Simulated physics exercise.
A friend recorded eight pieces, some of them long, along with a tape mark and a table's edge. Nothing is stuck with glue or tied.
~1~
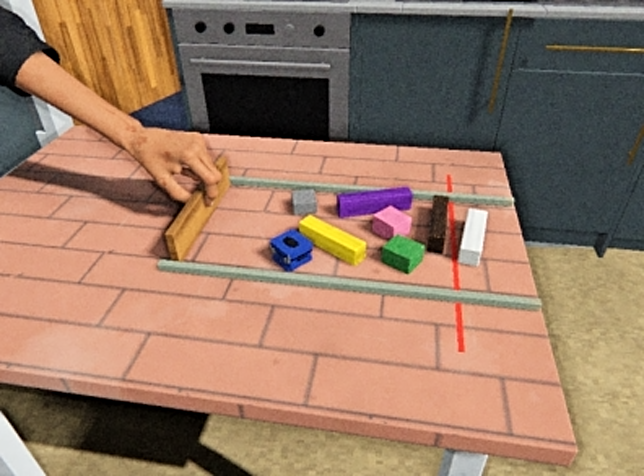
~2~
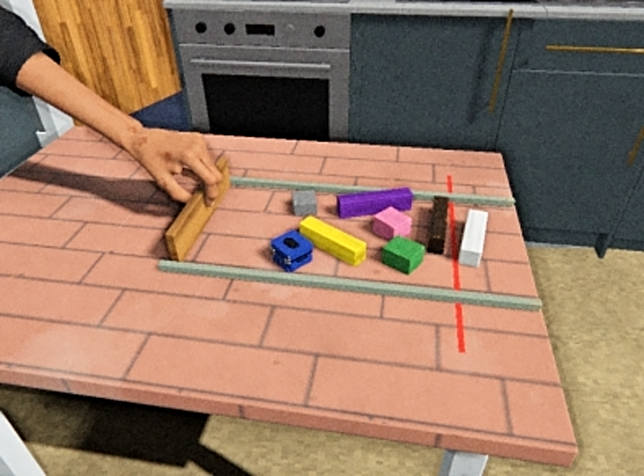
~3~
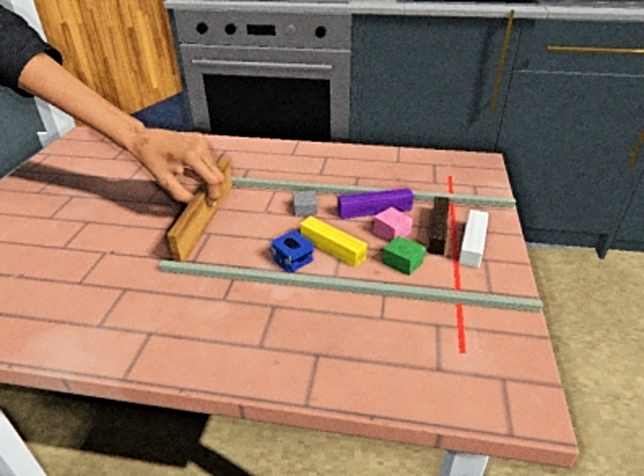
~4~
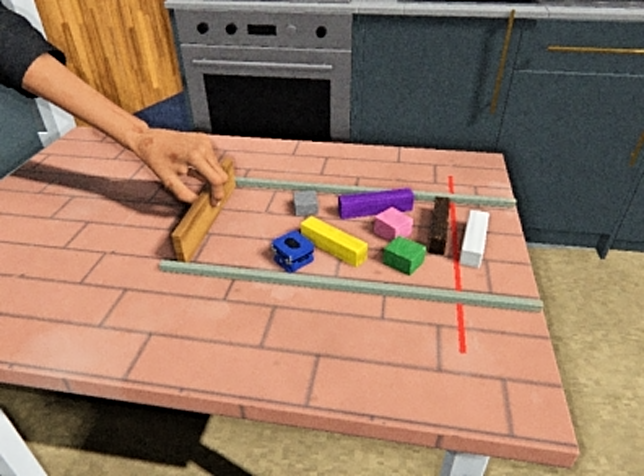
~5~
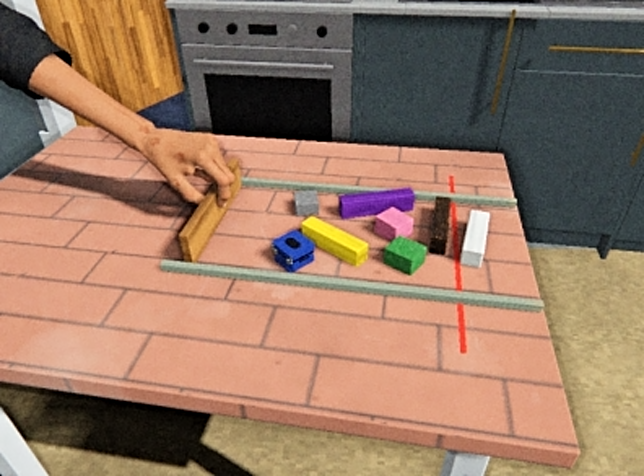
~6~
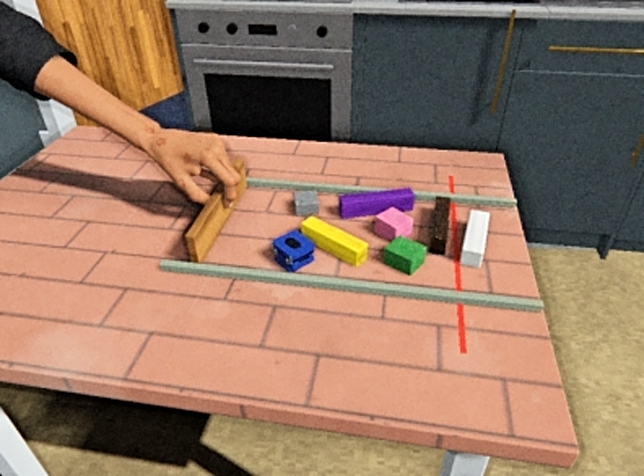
The footage shows a hand sliding a wooden board slowly a short way to the right between two pale rails on a brick-patterned table, while the coloured blocks and pieces ahead of it, near a red line, stay still.
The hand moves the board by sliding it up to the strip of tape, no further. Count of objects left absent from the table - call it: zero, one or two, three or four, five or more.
My call is one or two.
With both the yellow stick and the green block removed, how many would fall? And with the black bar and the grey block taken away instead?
0, then 0.
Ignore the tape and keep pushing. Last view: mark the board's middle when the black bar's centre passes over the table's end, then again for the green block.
Black bar: (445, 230); green block: (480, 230).
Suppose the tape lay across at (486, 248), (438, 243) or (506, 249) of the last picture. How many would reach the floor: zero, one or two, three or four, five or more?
In turn: Either three or four; either one or two; at least five.
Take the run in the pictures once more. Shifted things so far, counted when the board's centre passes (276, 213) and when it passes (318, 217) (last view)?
Counting first: 0, next 4.
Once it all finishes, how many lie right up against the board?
The figure is 3.
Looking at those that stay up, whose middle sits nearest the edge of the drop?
It's the purple stick that ends up nearest.
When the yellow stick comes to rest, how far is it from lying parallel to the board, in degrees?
Near 35 degrees.
Soon after, none off yet; white stick at rest near (475, 238); black bar at rest near (440, 224); green block at rest near (405, 255).
Then, none off yet; white stick moving near (480, 239); black bar moved a little near (465, 229); green block moved about its own width near (437, 253).
At rest, the number that fall off is one or two; fallen, black bar and white stick.
